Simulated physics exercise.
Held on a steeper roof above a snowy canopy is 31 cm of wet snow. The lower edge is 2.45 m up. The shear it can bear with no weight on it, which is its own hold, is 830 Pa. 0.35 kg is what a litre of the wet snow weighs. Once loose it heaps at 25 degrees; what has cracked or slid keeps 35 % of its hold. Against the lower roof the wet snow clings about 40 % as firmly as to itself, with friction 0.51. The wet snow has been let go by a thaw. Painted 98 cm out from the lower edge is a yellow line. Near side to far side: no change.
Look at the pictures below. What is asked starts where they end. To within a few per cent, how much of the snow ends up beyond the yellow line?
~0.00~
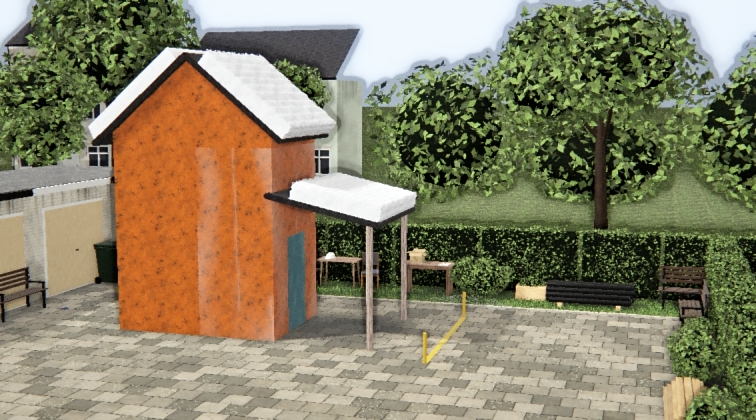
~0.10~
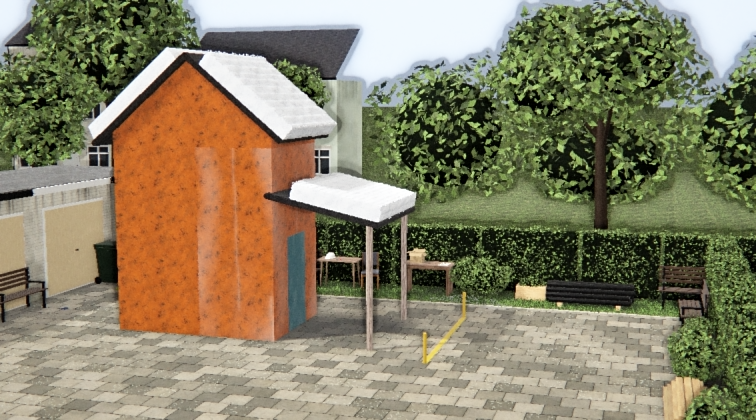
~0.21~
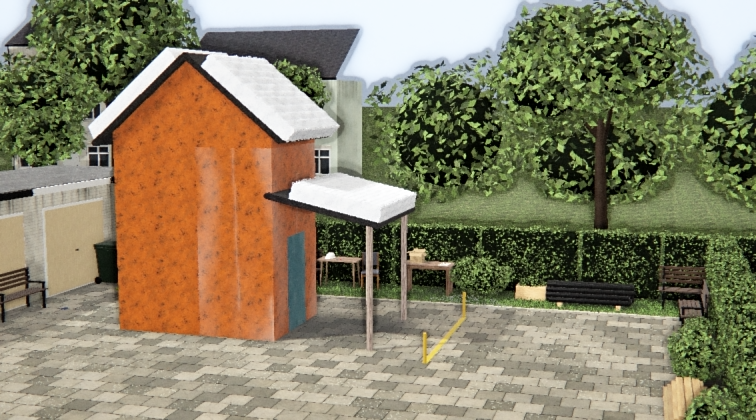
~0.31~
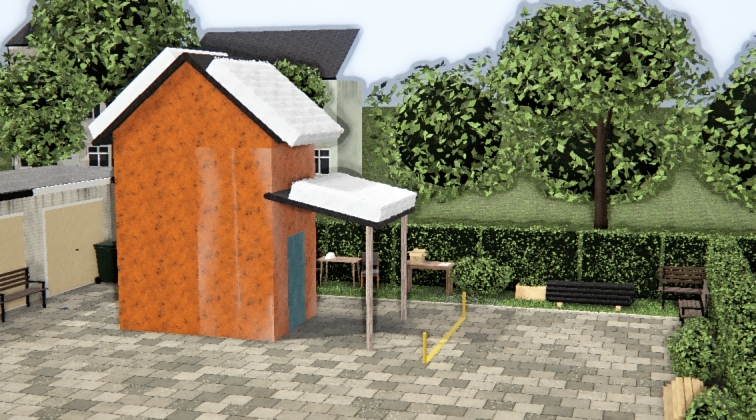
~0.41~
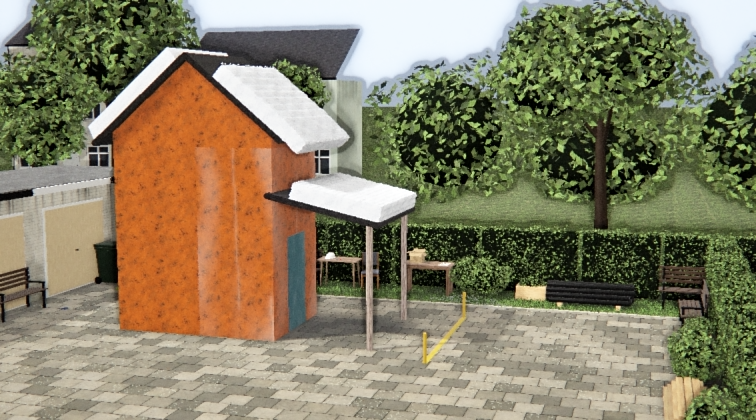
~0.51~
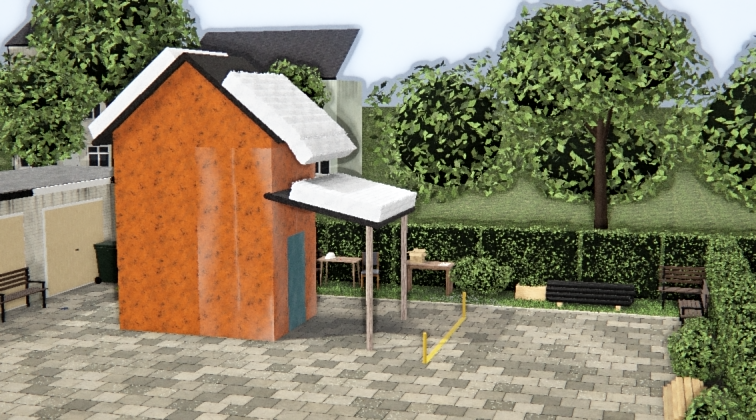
About 22 %.
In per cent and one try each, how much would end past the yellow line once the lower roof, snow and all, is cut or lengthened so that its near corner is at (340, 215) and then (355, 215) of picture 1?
45 %, then 40 %.
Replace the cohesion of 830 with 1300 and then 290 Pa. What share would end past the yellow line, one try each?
Roughly 12 % followed by roughly 45 %.
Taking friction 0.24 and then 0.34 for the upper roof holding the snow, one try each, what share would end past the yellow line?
First try 18 per cent, second try 16 per cent.
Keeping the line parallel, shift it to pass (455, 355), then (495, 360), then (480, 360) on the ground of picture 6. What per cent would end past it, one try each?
In order, some 14, 5 and 9 percent would end past it.
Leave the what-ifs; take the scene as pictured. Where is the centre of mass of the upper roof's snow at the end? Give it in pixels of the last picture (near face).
Around (401, 276).
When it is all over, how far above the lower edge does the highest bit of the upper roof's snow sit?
Roughly 0.9 m.
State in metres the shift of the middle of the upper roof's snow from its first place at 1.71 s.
Distance from start: Around 3.6 m.
After 1.06 s, none is below the lower edge and 0 % is past the line.
After 1.71 s, 24 % is below the lower edge and 10 % is past the line.
After 2.35 s, 40 % is below the lower edge and 22 % is past the line.
After 3.00 s, 41 % is below the lower edge and 22 % is past the line.
After 3.40 s, at the end, 41 % is below the lower edge and 22 % is past the line.
